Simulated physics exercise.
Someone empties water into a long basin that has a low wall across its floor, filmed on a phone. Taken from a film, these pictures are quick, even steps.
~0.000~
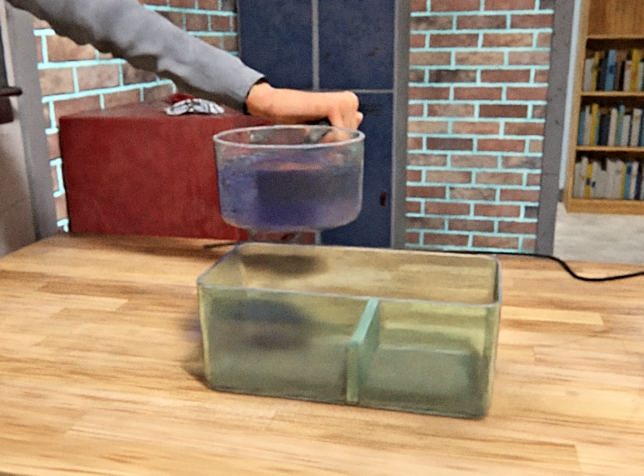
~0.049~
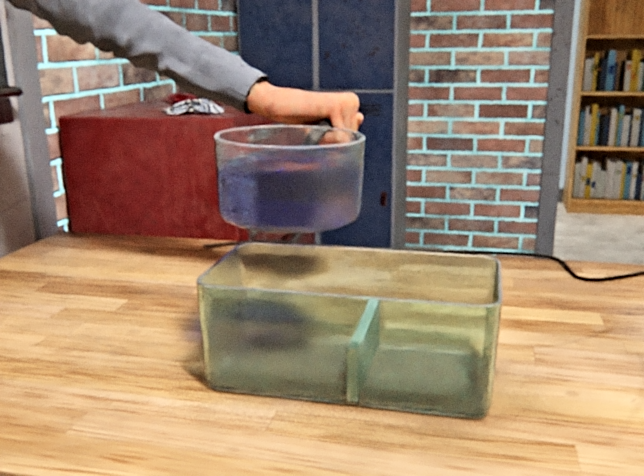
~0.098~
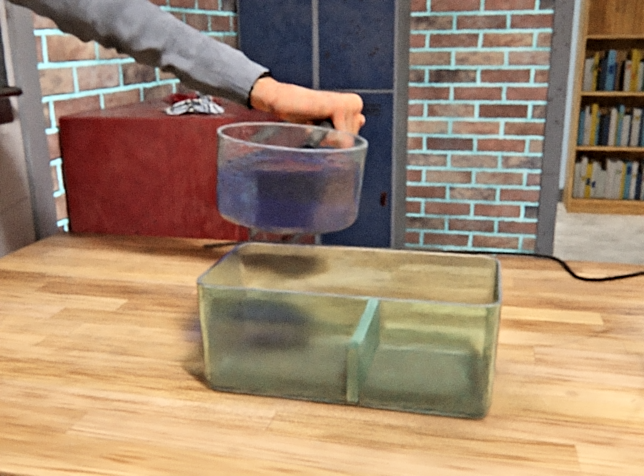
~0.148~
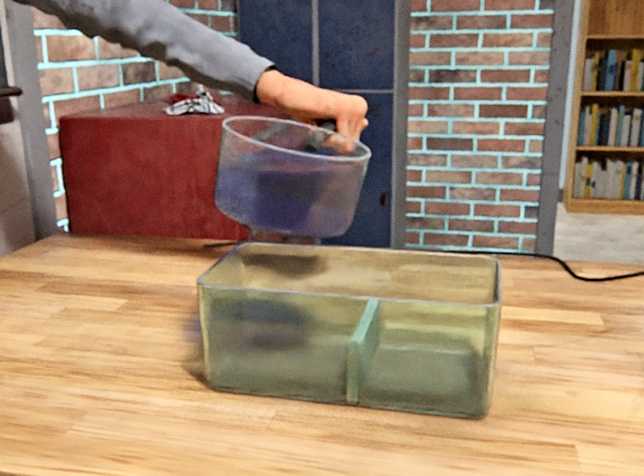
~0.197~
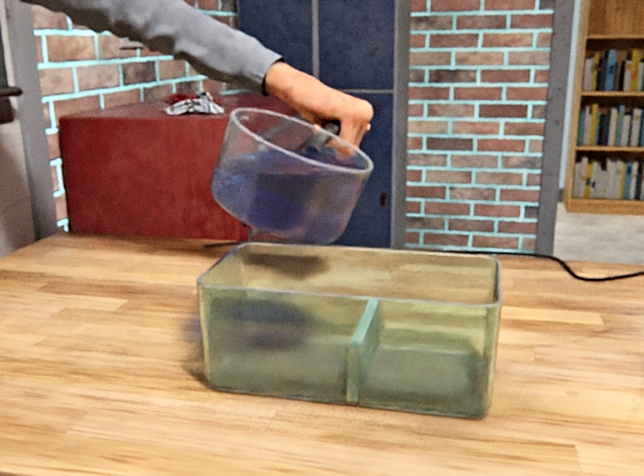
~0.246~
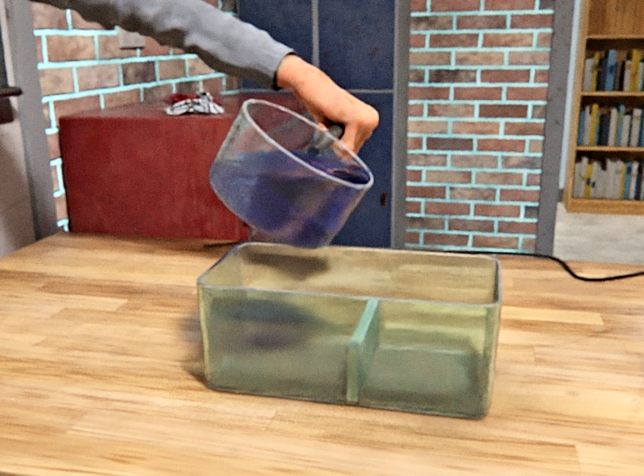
To begin with, a hand holds a clear round container of bluish water nearly level above a long glass basin with a low wall across its floor, on a wooden table. The hand then tilts the container steadily to the right, its right rim dipping lower while the basin stays still.
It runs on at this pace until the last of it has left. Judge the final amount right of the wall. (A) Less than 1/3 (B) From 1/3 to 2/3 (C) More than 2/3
(C) More than 2/3.
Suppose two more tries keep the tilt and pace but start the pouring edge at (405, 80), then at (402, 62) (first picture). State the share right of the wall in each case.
The first start gives some 85 %, the second some 75 %.
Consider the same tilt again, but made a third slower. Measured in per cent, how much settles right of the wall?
Around 95 percent.
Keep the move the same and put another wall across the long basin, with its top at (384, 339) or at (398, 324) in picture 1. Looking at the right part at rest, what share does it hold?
The first gives 55 %, the second 40 %.
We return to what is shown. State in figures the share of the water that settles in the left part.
I'd put it near 10 per cent.
A moment on, the saucepan is tipped on its side and 43 per cent is still to pour, 0 is left of the wall and 27 right of it.
Next, the saucepan is tipped on its side and 15 per cent is still to pour, 4 is left of the wall and 72 right of it.
Then the saucepan is tipped on its side and 5 per cent is still to pour, 10 is left of the wall and 82 right of it.
Later the saucepan is tipped on its side and 2 per cent is still to pour, 10 is left of the wall and 87 right of it.
Finally, 12 per cent lies left of the wall, 87 right of it and 1 outside.
